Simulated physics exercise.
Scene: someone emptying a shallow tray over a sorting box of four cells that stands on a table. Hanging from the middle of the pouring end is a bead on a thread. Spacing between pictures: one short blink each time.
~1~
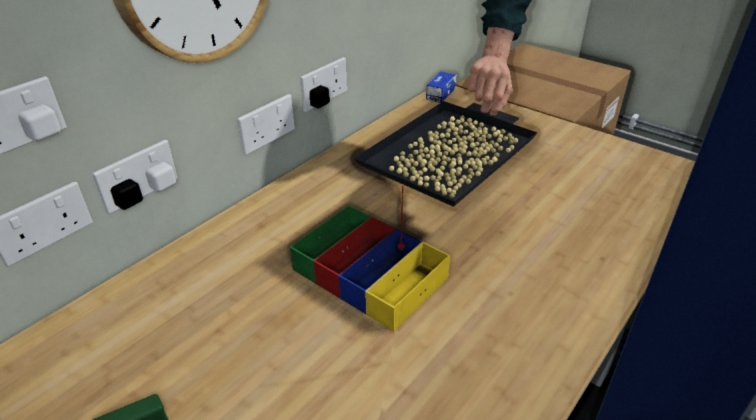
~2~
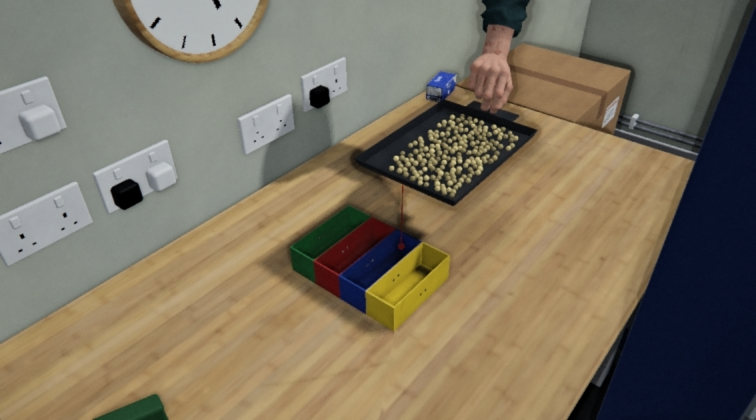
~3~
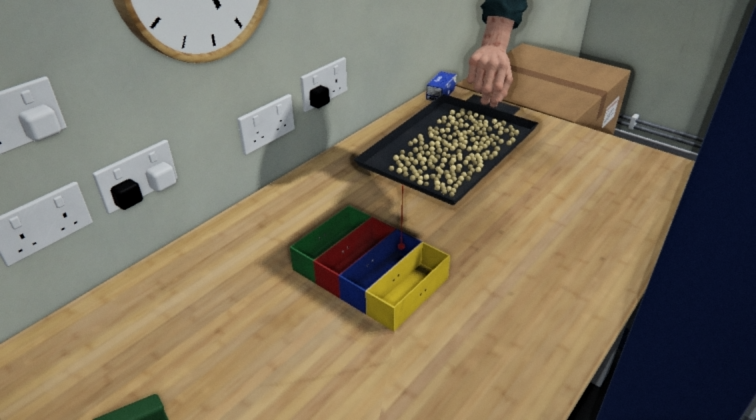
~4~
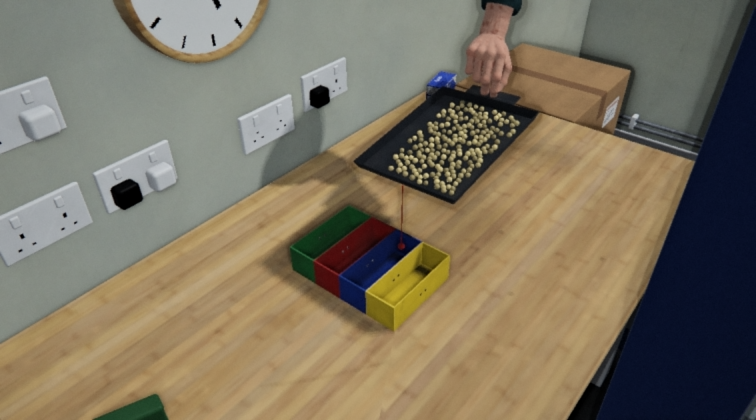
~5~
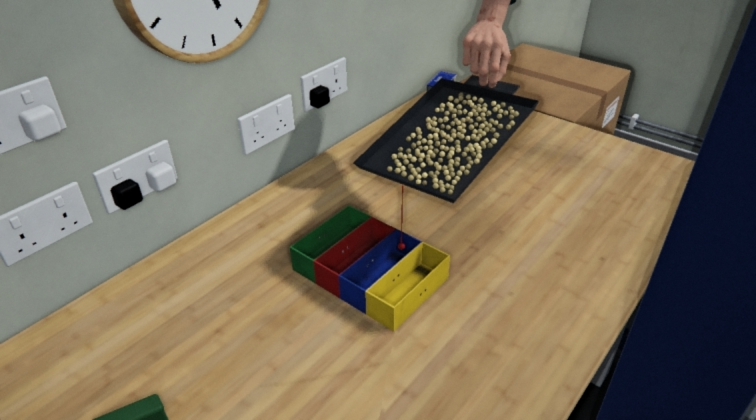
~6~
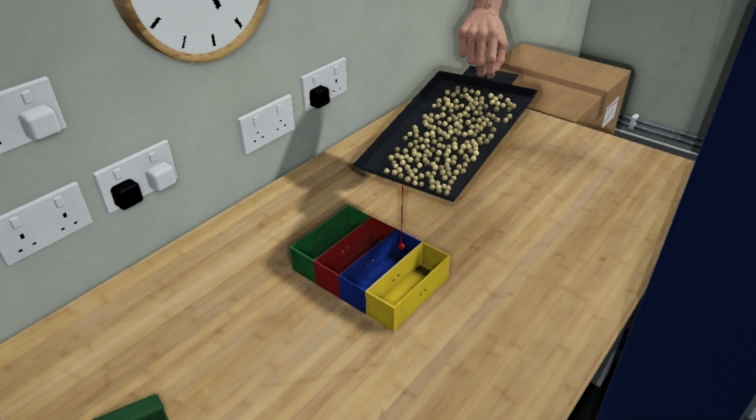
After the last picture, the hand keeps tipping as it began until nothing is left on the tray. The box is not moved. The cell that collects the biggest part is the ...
... Red one.
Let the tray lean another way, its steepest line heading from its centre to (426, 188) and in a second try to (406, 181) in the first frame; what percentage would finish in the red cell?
About 0 and 20 per cent.
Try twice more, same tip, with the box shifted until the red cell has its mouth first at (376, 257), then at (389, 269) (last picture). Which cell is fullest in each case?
Attempt 1 - the cell in green; attempt 2 - the green one.
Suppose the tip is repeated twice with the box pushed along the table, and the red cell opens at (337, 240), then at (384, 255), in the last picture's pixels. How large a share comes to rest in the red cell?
Around 40 and around 30 per cent, in that order.
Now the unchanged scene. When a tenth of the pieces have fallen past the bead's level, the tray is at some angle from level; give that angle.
The angle is roughly 60° at that point.
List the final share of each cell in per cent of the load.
I'd put the green cell near 20, the red cell near 50, the blue cell near 20, and the yellow cell near 0.
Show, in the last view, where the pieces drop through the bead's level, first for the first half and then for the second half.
The leading part at (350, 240), the rest of it at (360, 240).
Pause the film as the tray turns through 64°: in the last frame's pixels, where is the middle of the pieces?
The middle of the pieces sits at roughly (374, 181).
Shortly afterwards, tray tipped steeply; near two thirds on the tray; a little in the red cell; a little in the green cell; a little in the blue cell; only a few in the yellow cell; a little falling or outside the box.
Next, tray tipped past a quarter turn; near half in the red cell; near a quarter in the blue cell; near a quarter in the green cell; only a few in the yellow cell; a little falling or outside the box.
Some moments later, tray tipped past a quarter turn; near half in the red cell; near a quarter in the blue cell; near a quarter in the green cell; only a few in the yellow cell; a little falling or outside the box.
In the end, tray tipped past a quarter turn; near half in the red cell; near a quarter in the blue cell; near a quarter in the green cell; only a few in the yellow cell; a little outside the box.
